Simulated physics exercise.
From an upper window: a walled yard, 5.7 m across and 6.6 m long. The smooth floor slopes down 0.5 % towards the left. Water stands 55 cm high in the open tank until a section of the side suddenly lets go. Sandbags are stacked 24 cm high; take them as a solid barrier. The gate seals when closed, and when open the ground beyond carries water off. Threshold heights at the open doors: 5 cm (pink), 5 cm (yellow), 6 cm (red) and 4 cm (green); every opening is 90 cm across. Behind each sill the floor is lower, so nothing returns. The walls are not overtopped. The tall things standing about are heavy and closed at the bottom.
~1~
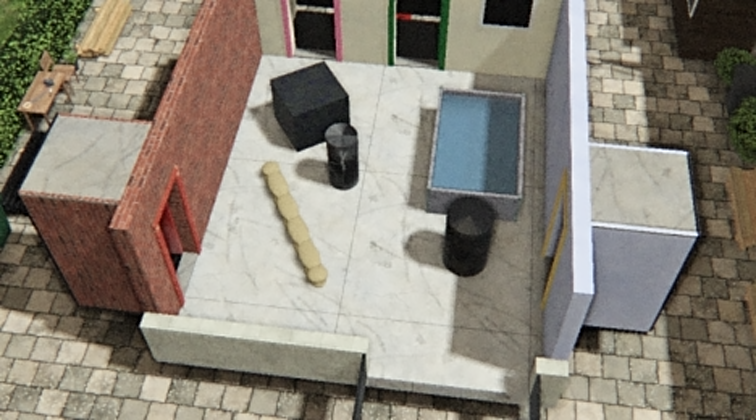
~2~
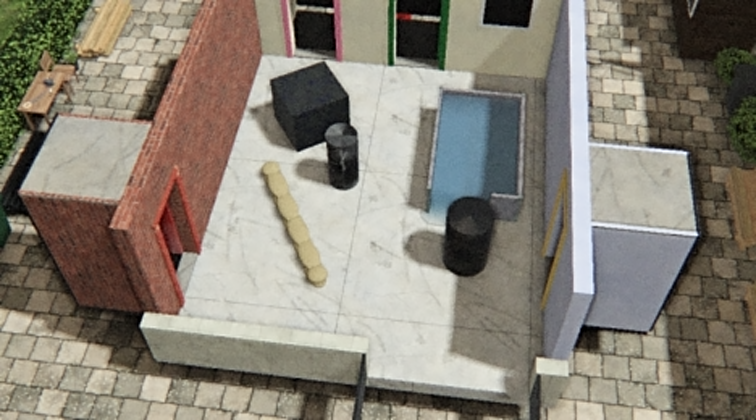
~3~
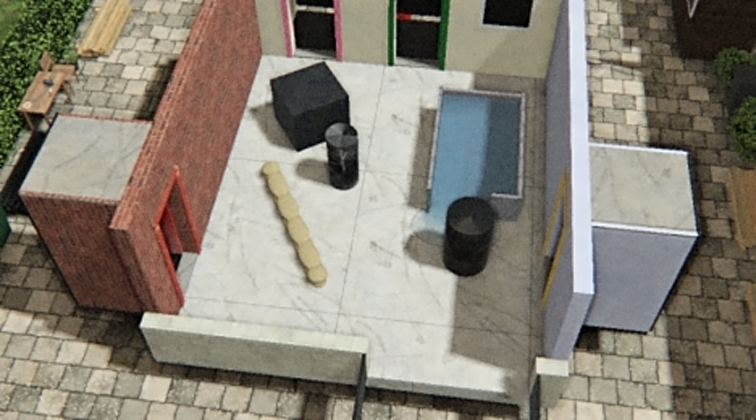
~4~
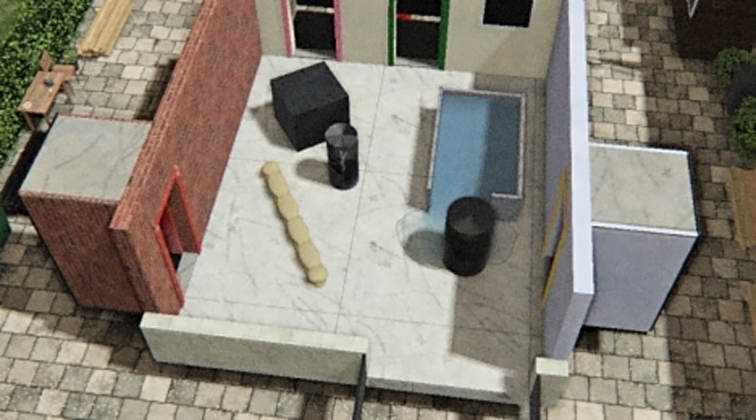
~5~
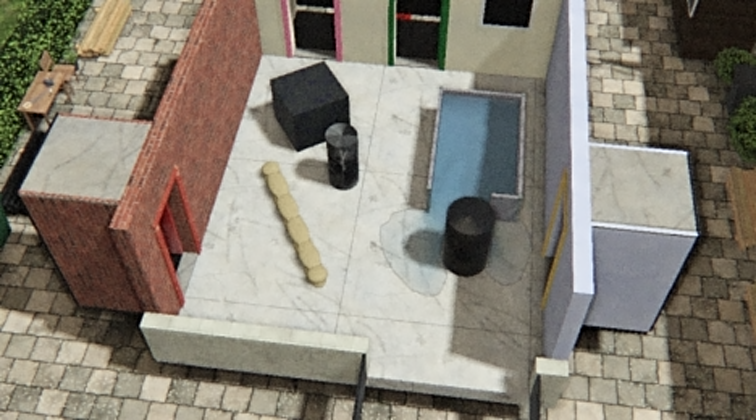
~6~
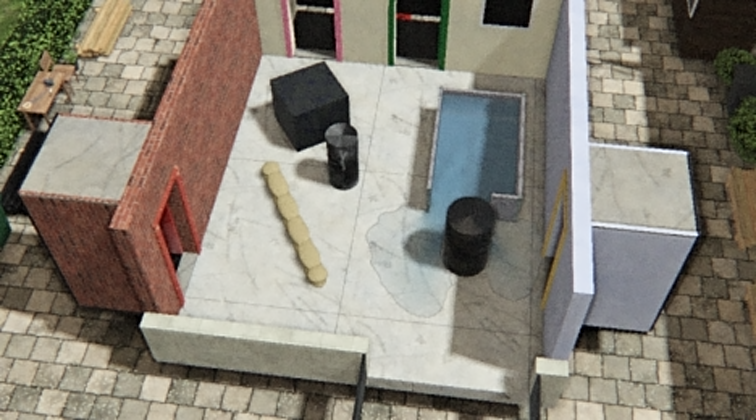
The video shows a walled yard with a blue water tank, two dark cylinders, a black block and a row of sandbags; the tank's near side opens and water spreads across the pale floor around the nearer cylinder.
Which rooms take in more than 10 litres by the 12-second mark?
Within that time: At the pink door it stays under the limit; at the yellow door it passes the limit; at the red door it goes over the limit; at the green door it stays under the limit.
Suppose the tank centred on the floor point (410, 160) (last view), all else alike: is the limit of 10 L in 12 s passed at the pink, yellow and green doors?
Against that limit: Pink below, yellow not over, green not over.
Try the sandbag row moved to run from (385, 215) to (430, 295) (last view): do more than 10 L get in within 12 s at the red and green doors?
Then: Red under, green over.
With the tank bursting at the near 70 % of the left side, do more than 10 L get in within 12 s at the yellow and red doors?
Then: Yellow under, red under.
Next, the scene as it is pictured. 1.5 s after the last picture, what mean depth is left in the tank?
Some 29 cm.
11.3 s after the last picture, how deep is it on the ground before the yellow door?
Some 3.0 cm.
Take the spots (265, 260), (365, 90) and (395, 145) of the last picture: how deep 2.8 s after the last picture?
Roughly 0, 0 and 0 cm, in turn.
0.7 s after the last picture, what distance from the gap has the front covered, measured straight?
Roughly 3.4 m.
Then, 0.7 s after the last picture water covers 20 % of the floor and is deepest (42 cm) near (463, 237); pink door not reached, yellow door 11 cm at the sill, 10 L in, red door not reached, green door not reached.
Then, 1.5 s after the last picture water covers 35 % of the floor and is deepest (36 cm) near (463, 237); pink door not reached, yellow door 14 cm at the sill, 43 L in, red door not reached, green door not reached.
Then, 2.8 s after the last picture water covers 45 % of the floor and is deepest (21 cm) near (463, 237); pink door not reached, yellow door 11 cm at the sill, 87 L in, red door 9 cm at the sill, 1 L in, green door not reached.
Then, 6.3 s after the last picture water covers 80 % of the floor and is deepest (12 cm) near (463, 237); pink door 1 cm at the sill, 0 L in, yellow door 6 cm at the sill, 117 L in, red door 7 cm at the sill, 19 L in, green door 2 cm at the sill, 0 L in.
Then, 11.3 s after the last picture water covers 95 % of the floor and is deepest (8 cm) near (261, 64); pink door 5 cm at the sill, 2 L in, yellow door 3 cm at the sill, 119 L in, red door 5 cm at the sill, 21 L in, green door 5 cm at the sill, 0 L in.
